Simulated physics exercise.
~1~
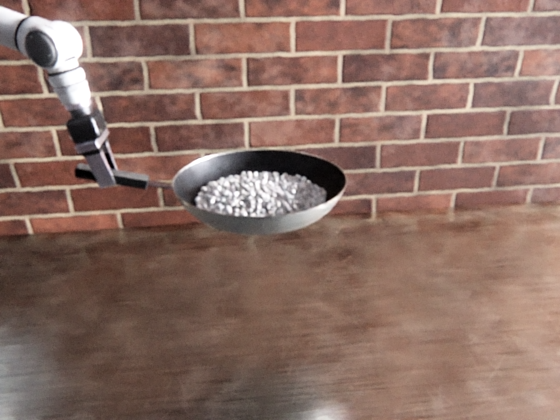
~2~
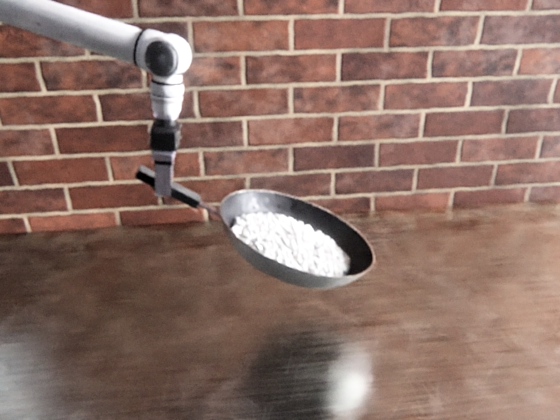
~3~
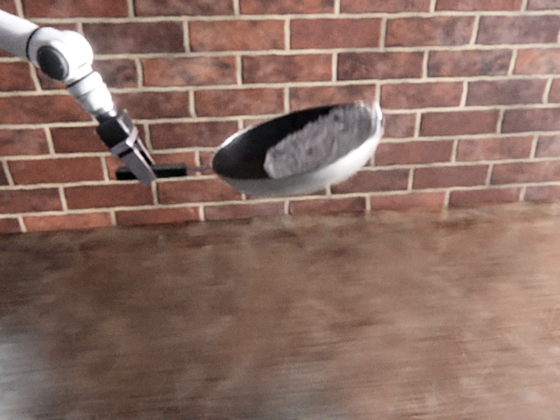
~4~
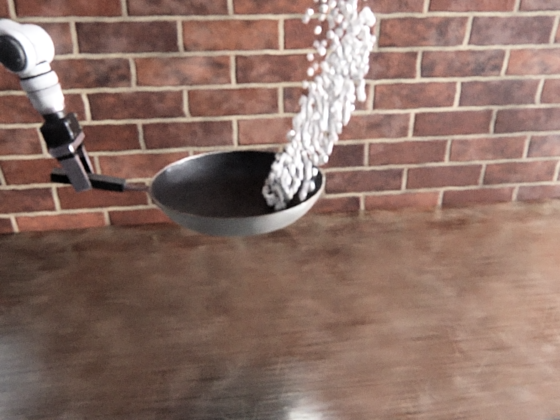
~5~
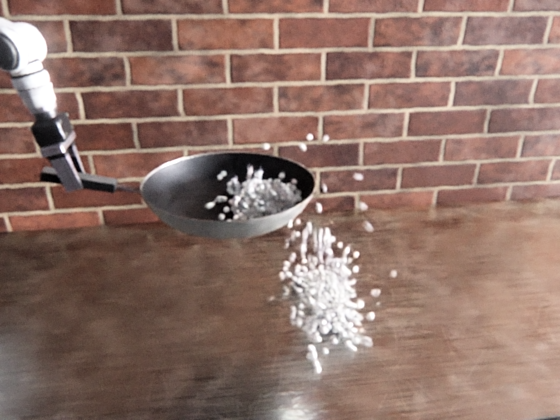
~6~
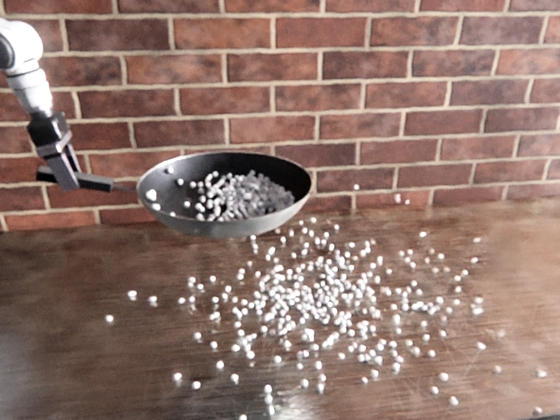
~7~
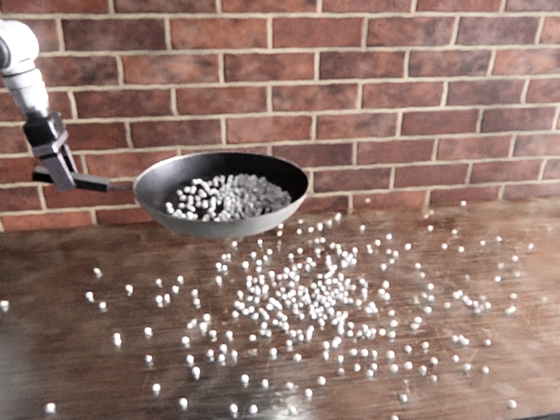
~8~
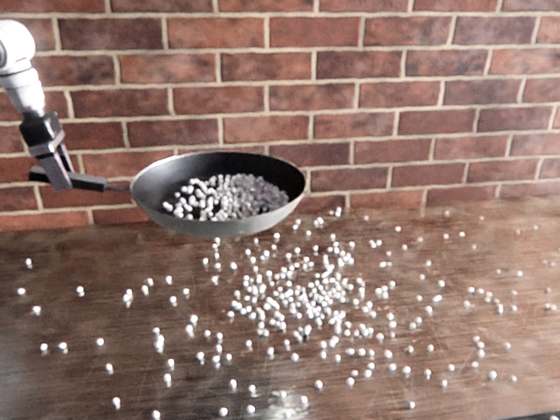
Robot arm dipping and tossing a frying pan of pale beads, catching some while the rest scatter across the brown tabletop below.
